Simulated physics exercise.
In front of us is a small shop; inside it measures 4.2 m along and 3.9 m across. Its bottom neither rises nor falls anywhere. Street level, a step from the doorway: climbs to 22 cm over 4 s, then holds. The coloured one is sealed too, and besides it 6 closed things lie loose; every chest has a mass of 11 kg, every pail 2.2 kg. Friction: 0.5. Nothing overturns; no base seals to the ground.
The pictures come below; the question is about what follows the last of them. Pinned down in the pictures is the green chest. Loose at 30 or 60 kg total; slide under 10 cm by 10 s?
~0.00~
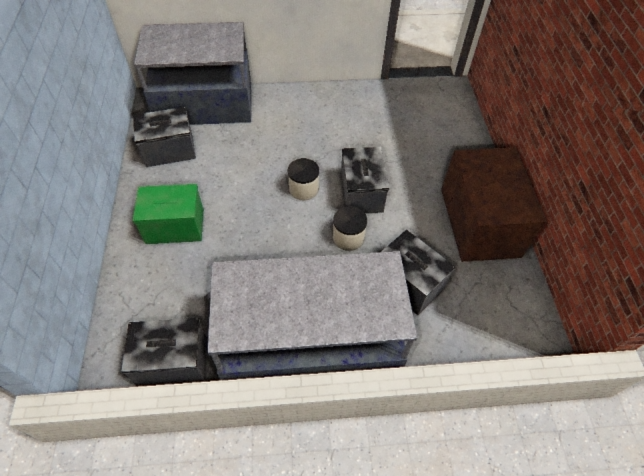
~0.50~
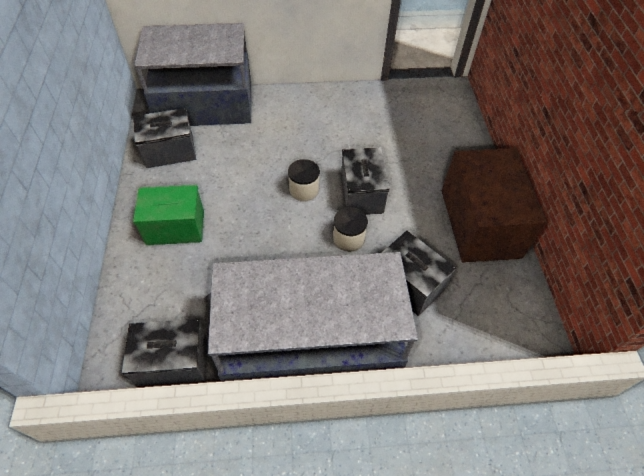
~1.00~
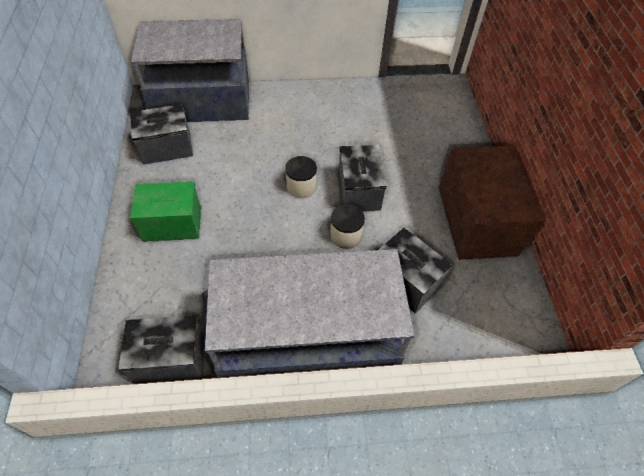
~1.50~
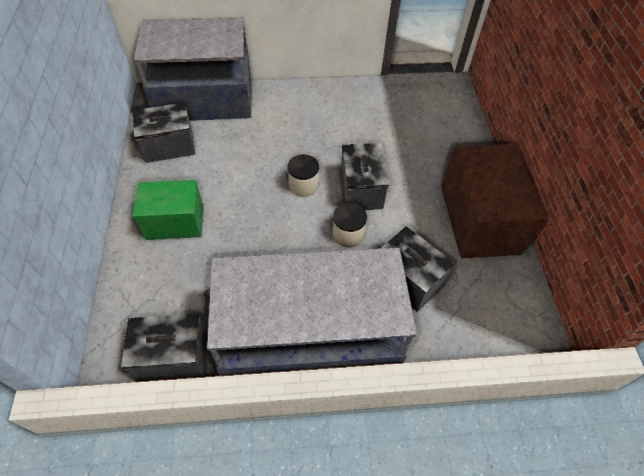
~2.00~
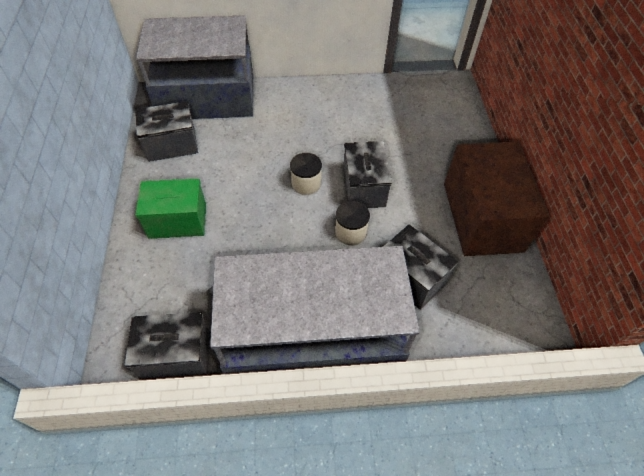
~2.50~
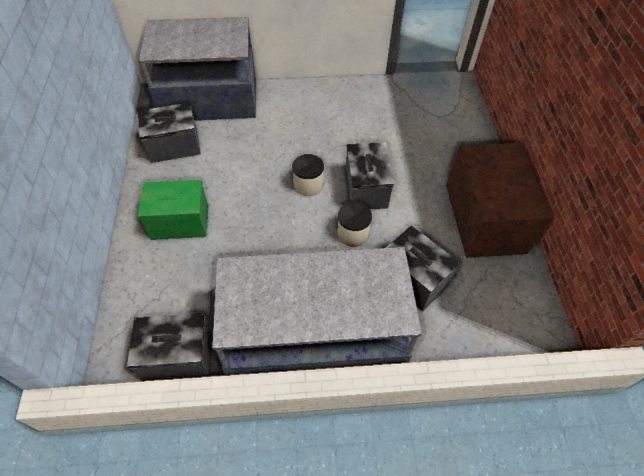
It will manage with the smaller ballast.
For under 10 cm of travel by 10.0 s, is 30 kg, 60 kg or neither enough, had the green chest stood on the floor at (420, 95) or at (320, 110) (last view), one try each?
Try by try, must use the heavier; any option works.
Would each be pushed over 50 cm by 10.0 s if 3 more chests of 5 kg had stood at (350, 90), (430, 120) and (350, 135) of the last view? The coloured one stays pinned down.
Below the mark, above the mark, above the mark.
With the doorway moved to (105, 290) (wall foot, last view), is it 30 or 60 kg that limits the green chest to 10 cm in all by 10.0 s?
The small mass already works.
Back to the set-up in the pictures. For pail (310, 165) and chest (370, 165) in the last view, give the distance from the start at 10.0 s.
150 cm and 250 cm respectively.
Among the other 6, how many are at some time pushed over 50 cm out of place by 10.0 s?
It works out to 4.
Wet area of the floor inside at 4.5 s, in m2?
That flooded area is roughly 4.5 m2.
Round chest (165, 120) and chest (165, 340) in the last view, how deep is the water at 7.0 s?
Close to 2 and 0 centimetres.
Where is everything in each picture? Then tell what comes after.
In the first frame, the green chest at (166, 202) rests on the ground; 0.0 m2 under water; 0 of 7 have shifted.
In the second frame, the green chest at (166, 203) rests on the ground; water covers 0.0 m2; 0 of 7 have shifted.
In the third frame, the green chest at (163, 199), on the bottom; 0.0 m2 under water; 0 of 7 have shifted.
In the fourth frame, the green chest at (165, 198), on the bottom; 0.0 m2 under water; 0 of 7 have shifted.
In the fifth frame, the green chest at (168, 196), on the bottom; 0.0 m2 under water; 0 of 7 have shifted.
In the sixth frame, the green chest at (171, 197) rests on the ground; water covers 0.4 m2; 0 of 7 have shifted.
After 3.5 s the green chest would be 0 cm from its start with 30 kg and 0 cm from its start with 60 kg; 0 cm of water round it then.
After 4.5 s the green chest would be 0 cm from its start with 30 kg and 0 cm from its start with 60 kg; 0 cm of water round it then.
After 7.0 s the green chest would be 0 cm from its start with 30 kg and 0 cm from its start with 60 kg; 2 cm of water round it then.
After 10.0 s the green chest would be 0 cm from its start with 30 kg and 0 cm from its start with 60 kg; 9 cm of water round it then.
